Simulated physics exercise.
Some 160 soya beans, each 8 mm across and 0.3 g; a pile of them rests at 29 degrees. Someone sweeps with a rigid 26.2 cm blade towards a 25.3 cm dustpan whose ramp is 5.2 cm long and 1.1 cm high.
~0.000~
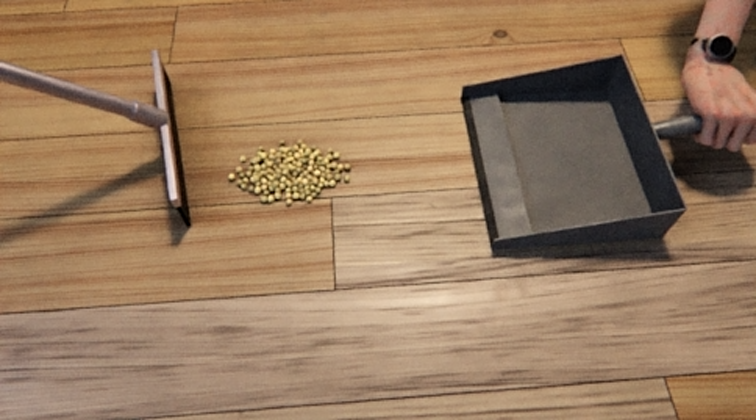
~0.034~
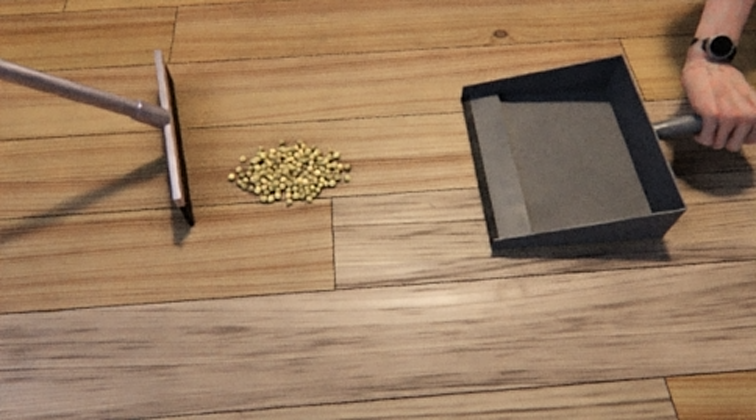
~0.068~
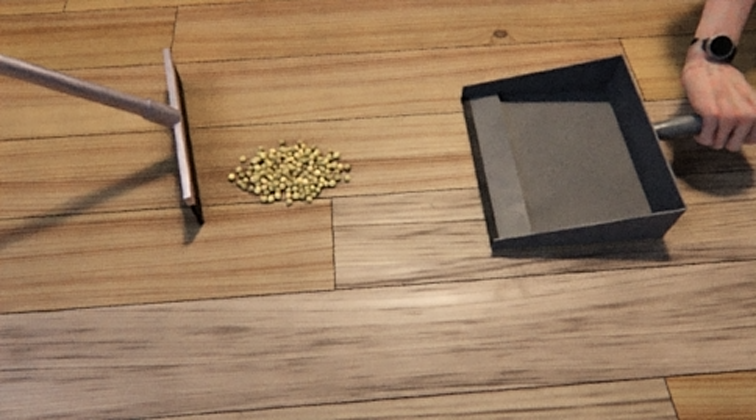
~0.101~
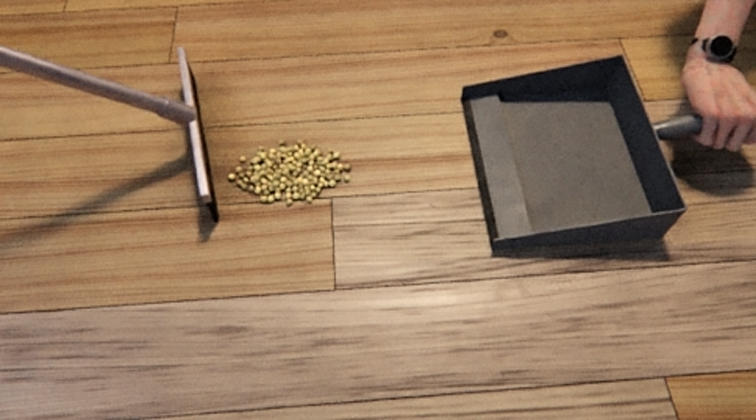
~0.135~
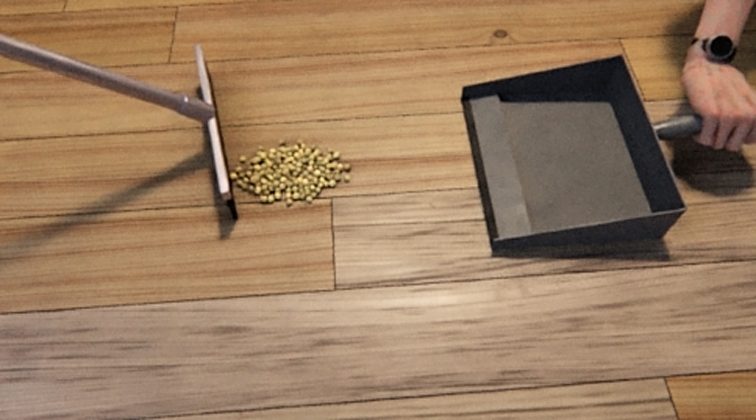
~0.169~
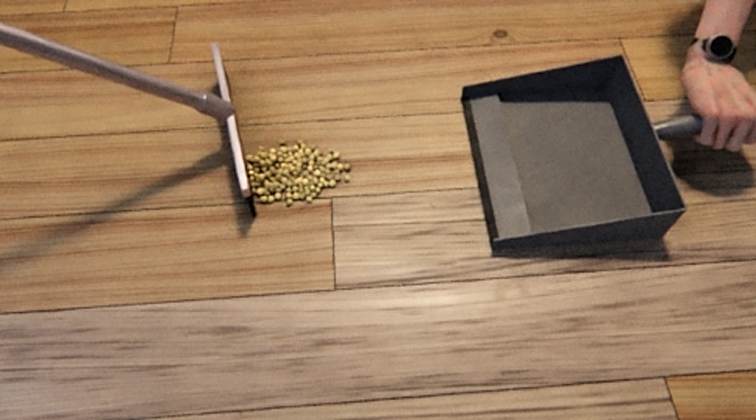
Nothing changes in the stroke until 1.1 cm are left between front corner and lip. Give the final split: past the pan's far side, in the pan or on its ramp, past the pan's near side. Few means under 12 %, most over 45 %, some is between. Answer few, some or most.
Far side some, pan some, near side few.
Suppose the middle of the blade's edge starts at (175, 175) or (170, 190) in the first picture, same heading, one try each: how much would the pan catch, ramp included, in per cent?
Some 25 and 20 per cent.
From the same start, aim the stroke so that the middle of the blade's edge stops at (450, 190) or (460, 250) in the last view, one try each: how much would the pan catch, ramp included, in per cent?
About 15 and 5 per cent.
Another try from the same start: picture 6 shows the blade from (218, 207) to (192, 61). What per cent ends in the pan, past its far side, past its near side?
Pan 5, far 10, near 0.
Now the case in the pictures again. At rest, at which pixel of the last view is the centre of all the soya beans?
At about (467, 135).
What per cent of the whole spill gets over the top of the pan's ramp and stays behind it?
Some 5 per cent.
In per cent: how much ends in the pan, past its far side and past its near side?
Far side 20, pan 25, near side 5.
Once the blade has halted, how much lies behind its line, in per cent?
Roughly 15 per cent.
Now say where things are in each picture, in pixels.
The first picture shows blade from (176, 202) to (157, 58), moved 0.0 cm, 0 of the pieces shifted so far; middle of the pieces at (290, 172); pan at (568, 161).
The second picture shows blade from (180, 202) to (160, 58), moved 0.4 cm, 0 of the pieces shifted so far; middle of the pieces at (290, 172).
The third picture shows blade from (190, 200) to (169, 57), moved 1.6 cm, 0 of the pieces shifted so far; middle of the pieces at (290, 172).
The fourth picture shows blade from (206, 198) to (183, 55), moved 3.6 cm, 0 of the pieces shifted so far; middle of the pieces at (290, 172).
The fifth picture shows blade from (226, 195) to (200, 53), moved 6.1 cm, 0 of the pieces shifted so far; middle of the pieces at (290, 172).
The sixth picture shows blade from (246, 192) to (217, 51), moved 8.5 cm, 26 of the pieces shifted so far; middle of the pieces at (290, 172); pan at (568, 161). Its pace works out near 0.71 m/s, heading 5 degrees away from the viewer's side.
Then, at 0.37 s, middle of the blade 18 cm from the lip; 0 % over the lip, far side 5 %, near side 0 %.
Then, at 0.51 s, middle of the blade 8 cm from the lip; 0 % over the lip, far side 10 %, near side 5 %.
After 0.78 s, middle of the blade 4 cm from the lip; 30 % over the lip, far side 20 %, near side 5 %.
At rest (1.7 s), far side 20 %, pan 25 %, near side 5 %, in front of the lip or behind the blade 55 %.
